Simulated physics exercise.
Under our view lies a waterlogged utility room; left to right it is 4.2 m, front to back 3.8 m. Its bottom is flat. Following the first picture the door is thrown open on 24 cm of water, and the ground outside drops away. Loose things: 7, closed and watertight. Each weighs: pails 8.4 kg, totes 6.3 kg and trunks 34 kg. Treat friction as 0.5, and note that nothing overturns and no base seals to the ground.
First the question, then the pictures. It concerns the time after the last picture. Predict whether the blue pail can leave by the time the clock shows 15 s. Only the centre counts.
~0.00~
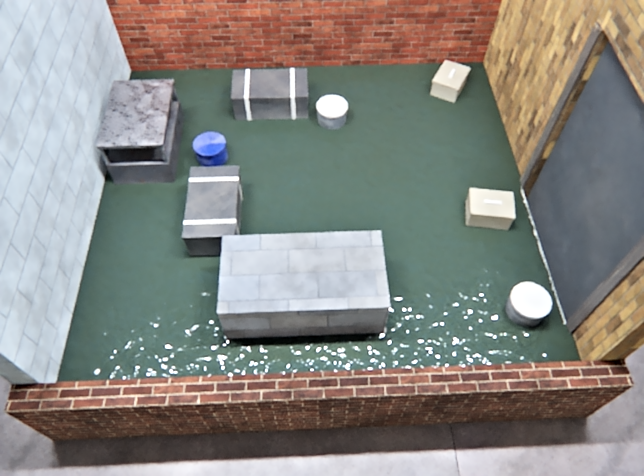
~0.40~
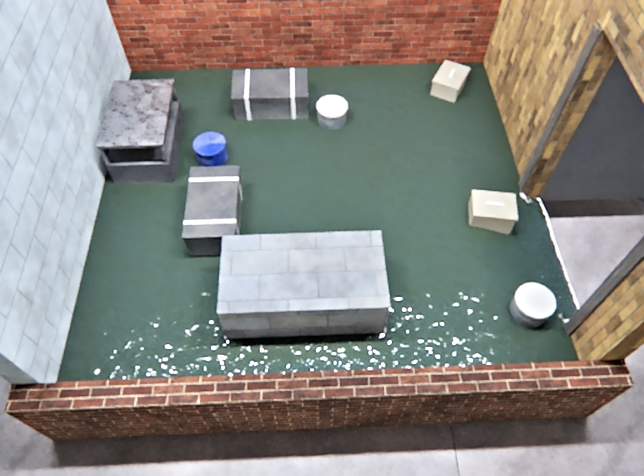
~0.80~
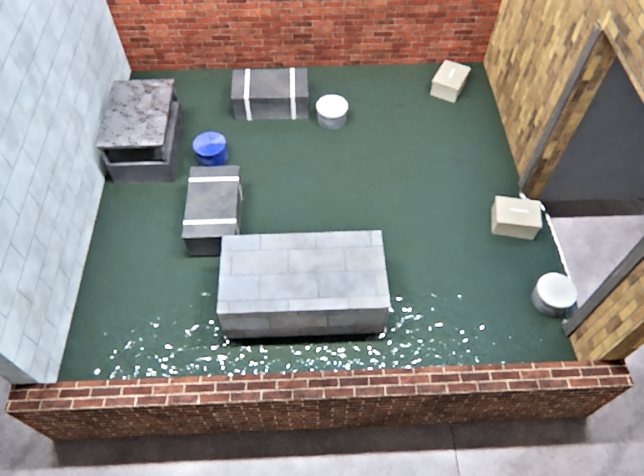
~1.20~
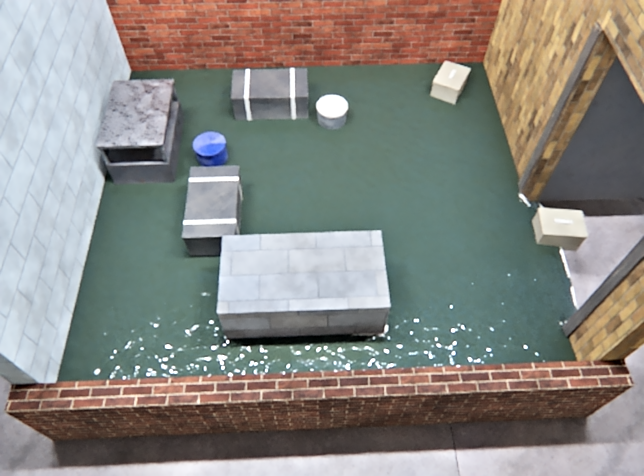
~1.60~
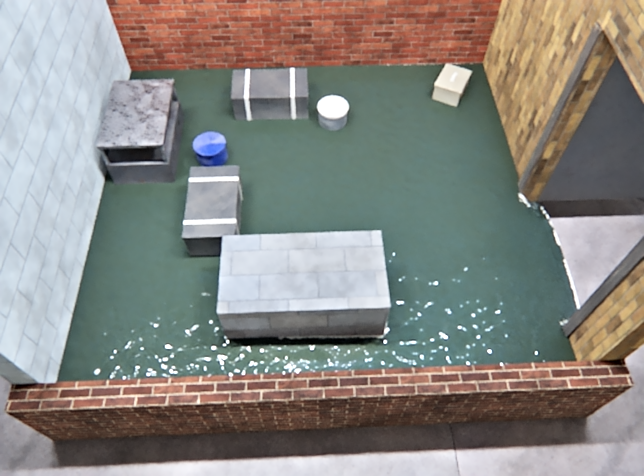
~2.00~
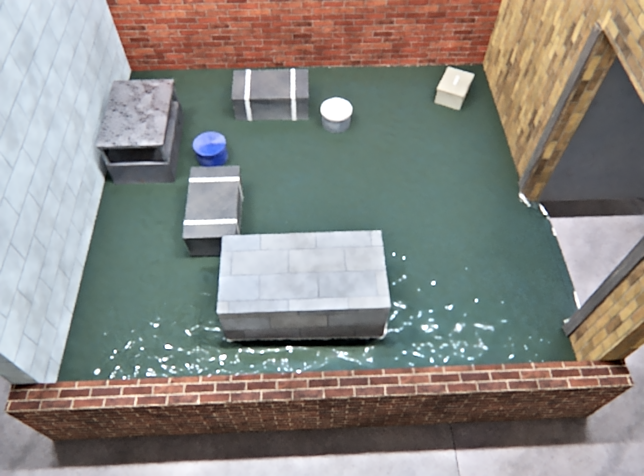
Pretty sure it is still in by then.
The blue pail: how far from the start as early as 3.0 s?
Roughly 10 cm by then.
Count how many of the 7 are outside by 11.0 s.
4 in total.
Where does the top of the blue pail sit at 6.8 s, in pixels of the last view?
Roughly at (255, 151) in the last picture.
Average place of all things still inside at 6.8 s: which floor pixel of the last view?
Close to (366, 174).
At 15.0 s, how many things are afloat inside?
Tally: 2 of them.
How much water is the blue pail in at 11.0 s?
Near 13 cm deep.
After 3.0 s the blue pail is near (218, 148), 0.1 m from its start, afloat; 2 of 7 are out; 5 afloat.
After 6.8 s the blue pail is near (255, 151), 0.5 m from its start, afloat; 2 of 7 are out; 5 afloat.
After 11.0 s the blue pail is near (280, 166), 0.7 m from its start, afloat; 4 of 7 are out; 3 afloat.
After 15.0 s the blue pail is near (322, 169), 1.1 m from its start, afloat; 5 of 7 are out; 2 afloat.
